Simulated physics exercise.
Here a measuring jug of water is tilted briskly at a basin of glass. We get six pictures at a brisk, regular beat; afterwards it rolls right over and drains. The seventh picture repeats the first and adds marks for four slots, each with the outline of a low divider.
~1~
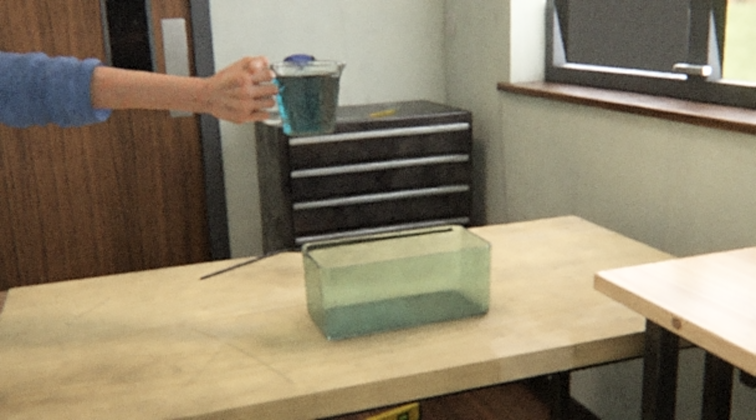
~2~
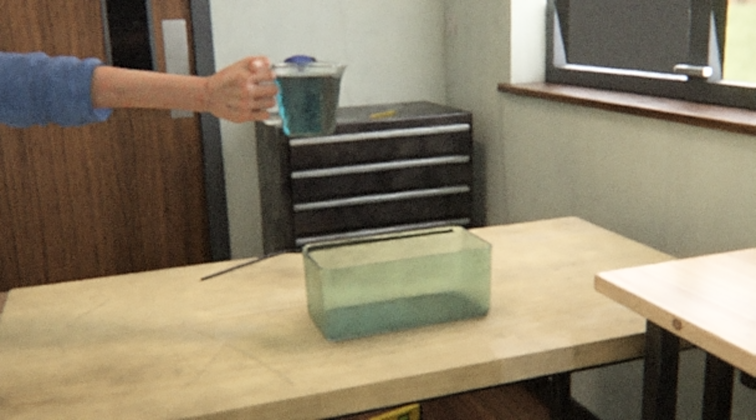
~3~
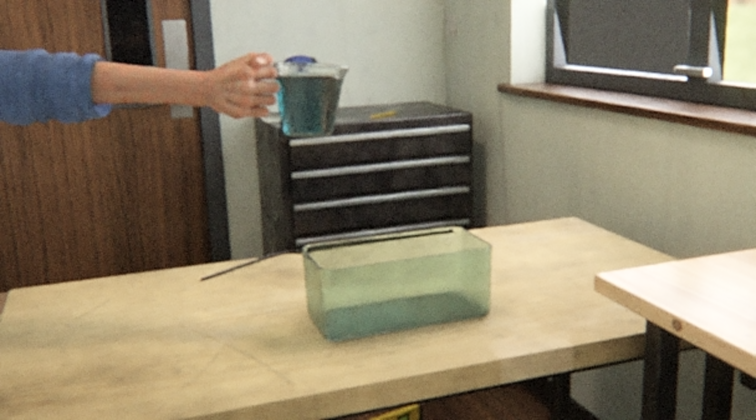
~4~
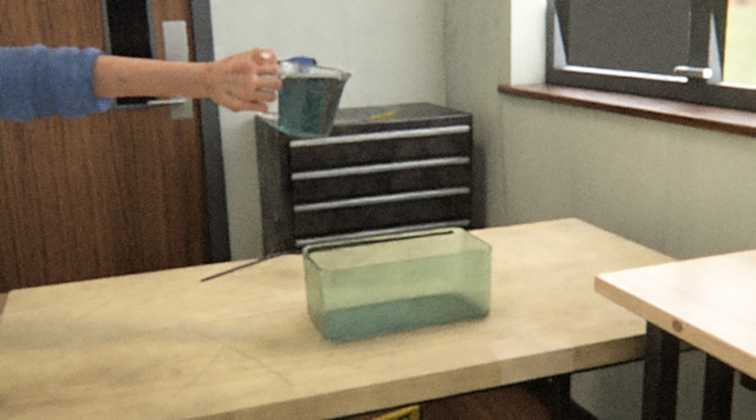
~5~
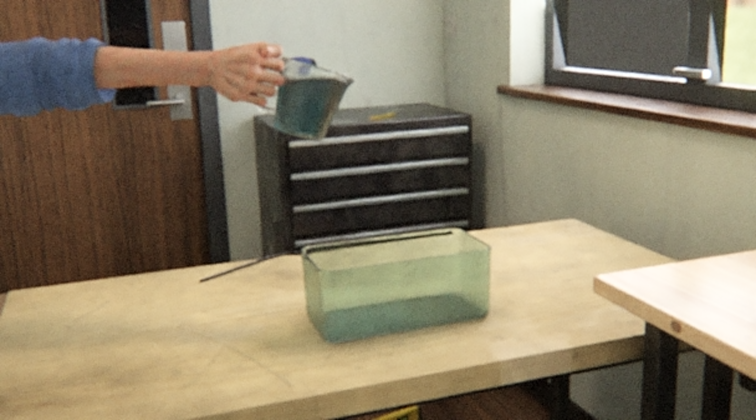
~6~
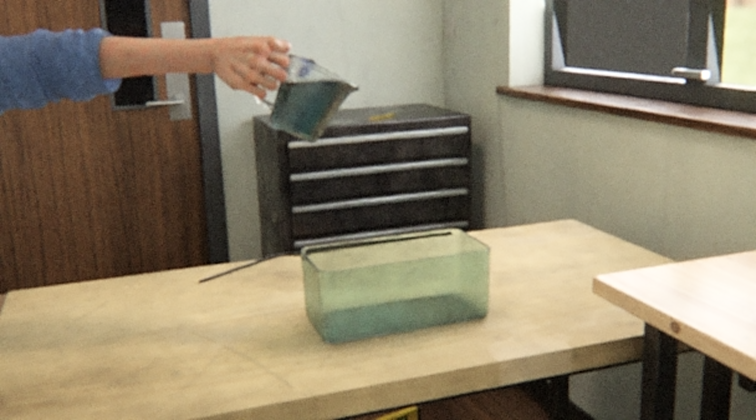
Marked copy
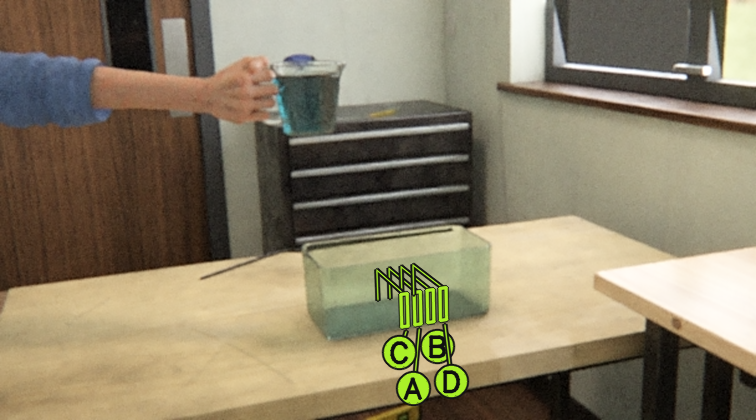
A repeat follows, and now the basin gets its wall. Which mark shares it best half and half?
Choose B.
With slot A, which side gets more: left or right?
More ends on the right.
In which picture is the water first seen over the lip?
Picture 6.
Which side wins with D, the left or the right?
More ends on the left.
In lime, A at (419, 329); B at (432, 326); C at (406, 331); D at (444, 324).
With A, about 8 % ends left of the wall and 90 % right of it.
With B, about 48 % ends left of the wall and 48 % right of it; 3 % is lost outside.
With C, about 4 % ends left of the wall and 93 % right of it; 3 % is lost outside.
With D, about 89 % ends left of the wall and 4 % right of it; 7 % is lost outside.
